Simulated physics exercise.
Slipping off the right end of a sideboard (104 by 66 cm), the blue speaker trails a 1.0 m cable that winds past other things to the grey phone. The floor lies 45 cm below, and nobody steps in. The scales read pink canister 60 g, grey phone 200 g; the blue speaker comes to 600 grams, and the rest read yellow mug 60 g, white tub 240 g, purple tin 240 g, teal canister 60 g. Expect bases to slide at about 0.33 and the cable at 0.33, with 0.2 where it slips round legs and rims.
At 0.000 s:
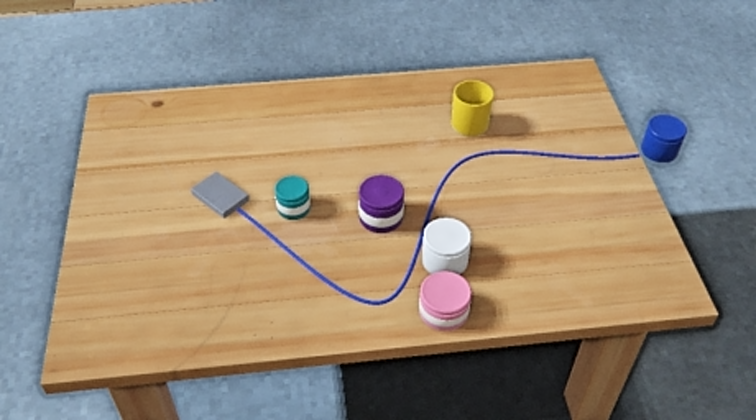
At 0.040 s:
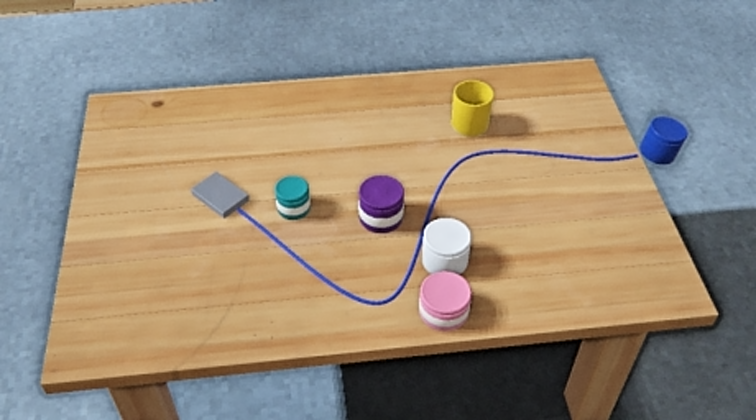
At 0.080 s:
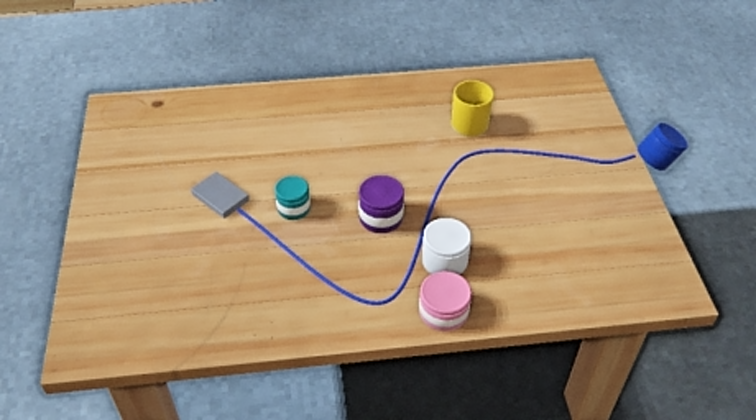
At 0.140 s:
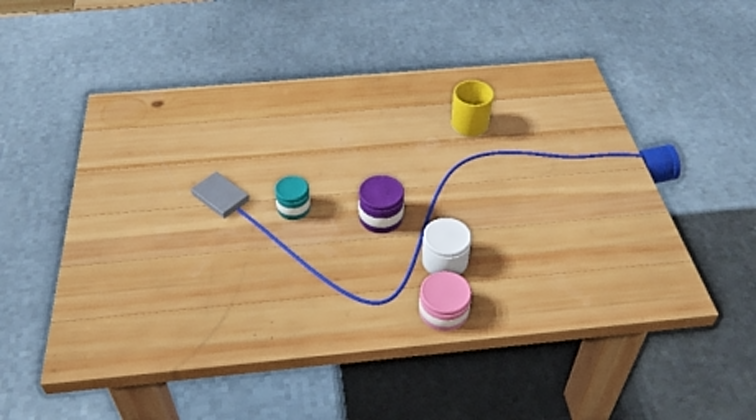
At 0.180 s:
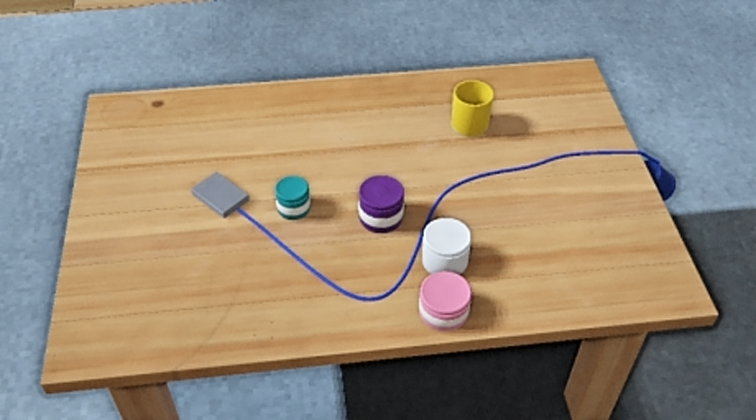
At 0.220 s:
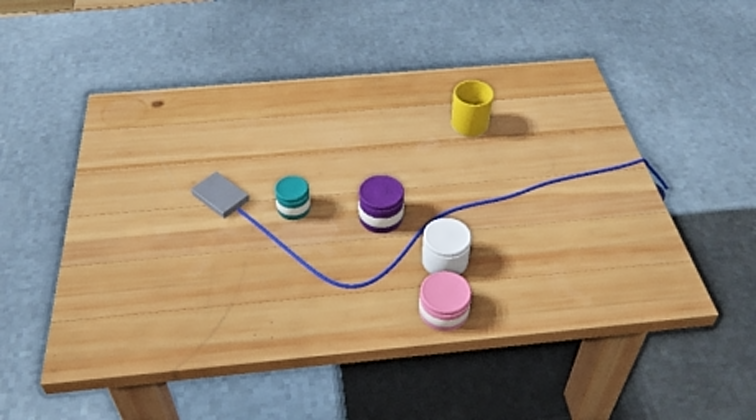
On a wooden table, a blue speaker tips over the right edge and drops, its cable pulling straighter between the containers.
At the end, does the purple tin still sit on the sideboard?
Safe.
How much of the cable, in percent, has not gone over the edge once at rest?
About 45 %.
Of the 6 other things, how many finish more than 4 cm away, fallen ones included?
3 in all.
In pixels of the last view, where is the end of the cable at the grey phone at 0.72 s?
Estimated pixel: (444, 229).
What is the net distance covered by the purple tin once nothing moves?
The purple tin ends up about 10 cm from its start.
After 0.5 s, the cable's tail end at (356, 214); purple tin 7 cm off its start, grey phone 21 cm off its start, teal canister 12 cm off its start.
After 0.7 s, the cable's tail end at (444, 229); purple tin 10 cm off its start, grey phone 38 cm off its start, teal canister 15 cm off its start.
After 1.0 s, the cable's tail end at (444, 229); purple tin 10 cm off its start at (398, 150), grey phone 38 cm off its start at (430, 242), teal canister 15 cm off its start at (360, 148).
After 1.2 s, the cable's tail end at (444, 229); purple tin 10 cm off its start, grey phone 38 cm off its start, teal canister 15 cm off its start.
After 2.4 s, the cable's tail end at (444, 229); purple tin 10 cm off its start at (398, 150), grey phone 38 cm off its start at (430, 242), teal canister 15 cm off its start at (360, 148), white tub 3 cm off its start at (467, 241).
